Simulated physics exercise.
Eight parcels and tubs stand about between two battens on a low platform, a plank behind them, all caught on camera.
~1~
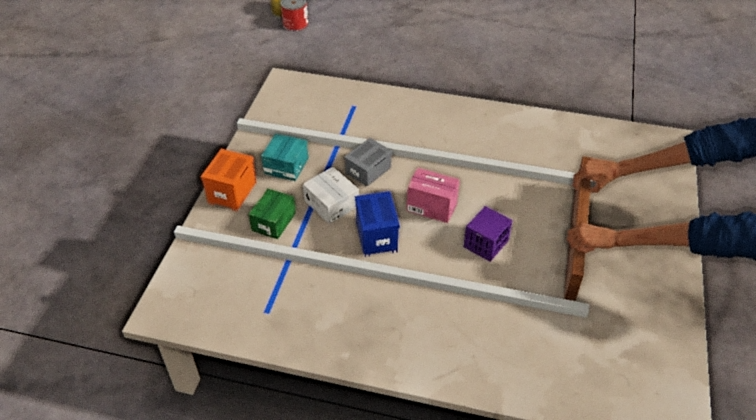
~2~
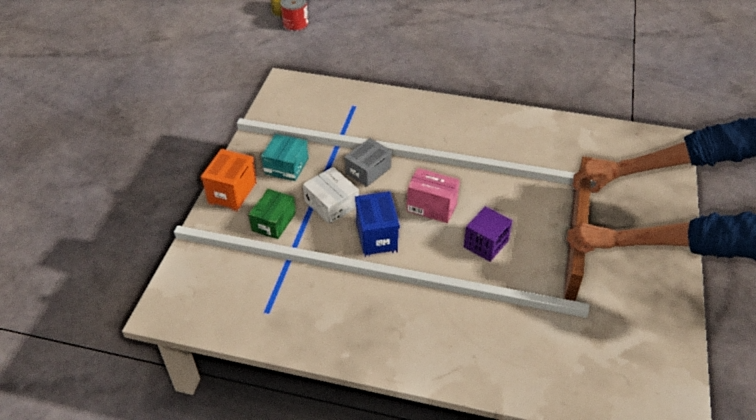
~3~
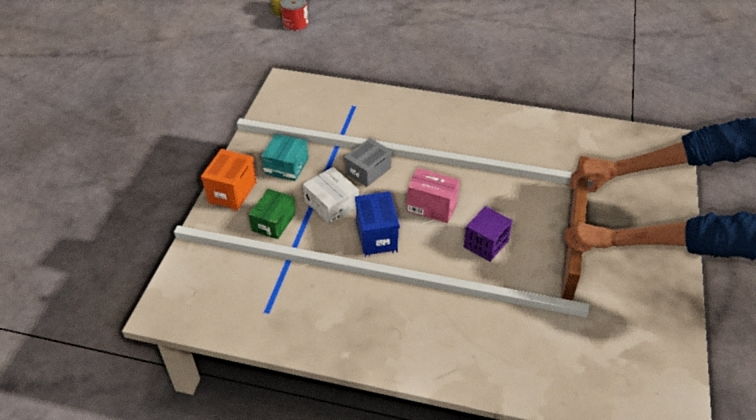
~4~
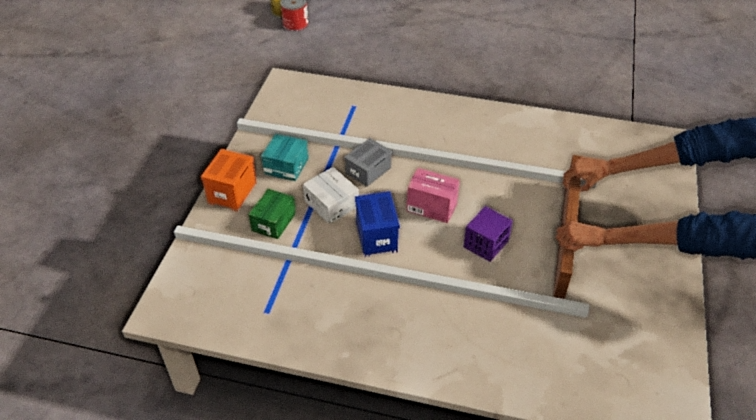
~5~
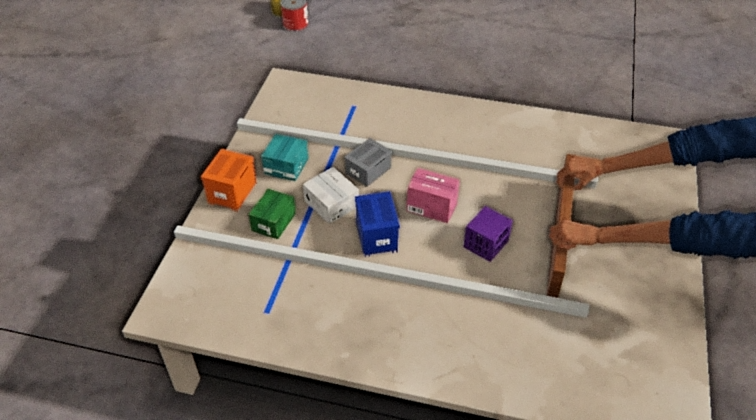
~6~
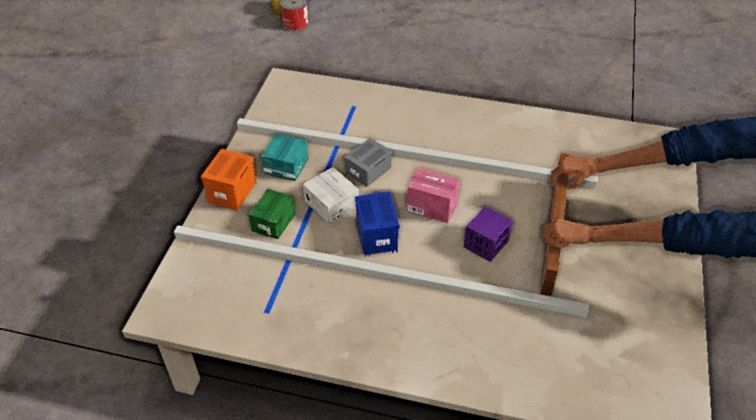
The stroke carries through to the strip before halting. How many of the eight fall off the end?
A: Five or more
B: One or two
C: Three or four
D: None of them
(D) None of them.
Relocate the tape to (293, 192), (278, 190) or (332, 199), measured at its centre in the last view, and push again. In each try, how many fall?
In order, the counts are 1, 2 and 0.
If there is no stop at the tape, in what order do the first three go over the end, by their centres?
Sequence: Orange tote, then green box, then white parcel.
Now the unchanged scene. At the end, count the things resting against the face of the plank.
It's touching 3 at the end.
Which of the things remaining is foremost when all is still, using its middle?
Answer: The orange tote.
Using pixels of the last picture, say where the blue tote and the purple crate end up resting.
(255, 206) and (293, 203), roughly.
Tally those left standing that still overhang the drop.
It would come to 1.
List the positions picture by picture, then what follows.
Orange tote (230, 180); turquoise box (285, 157); green box (273, 214); plank (579, 227); tape (316, 196), in the first picture.
Turquoise box (285, 157); pink parcel (433, 196), in the second picture.
Green box (273, 214); plank (576, 227), in the third picture.
Orange tote (230, 180); blue tote (377, 224), in the fourth picture.
Turquoise box (285, 157); purple crate (488, 234), in the fifth picture.
Orange tote (230, 180); turquoise box (285, 157); green box (273, 214); plank (556, 223); tape (316, 196), in the sixth picture.
Early on, none off yet; orange tote at rest near (230, 180); turquoise box at rest near (285, 157); green box at rest near (273, 214).
Finally, the number that fall off is zero.
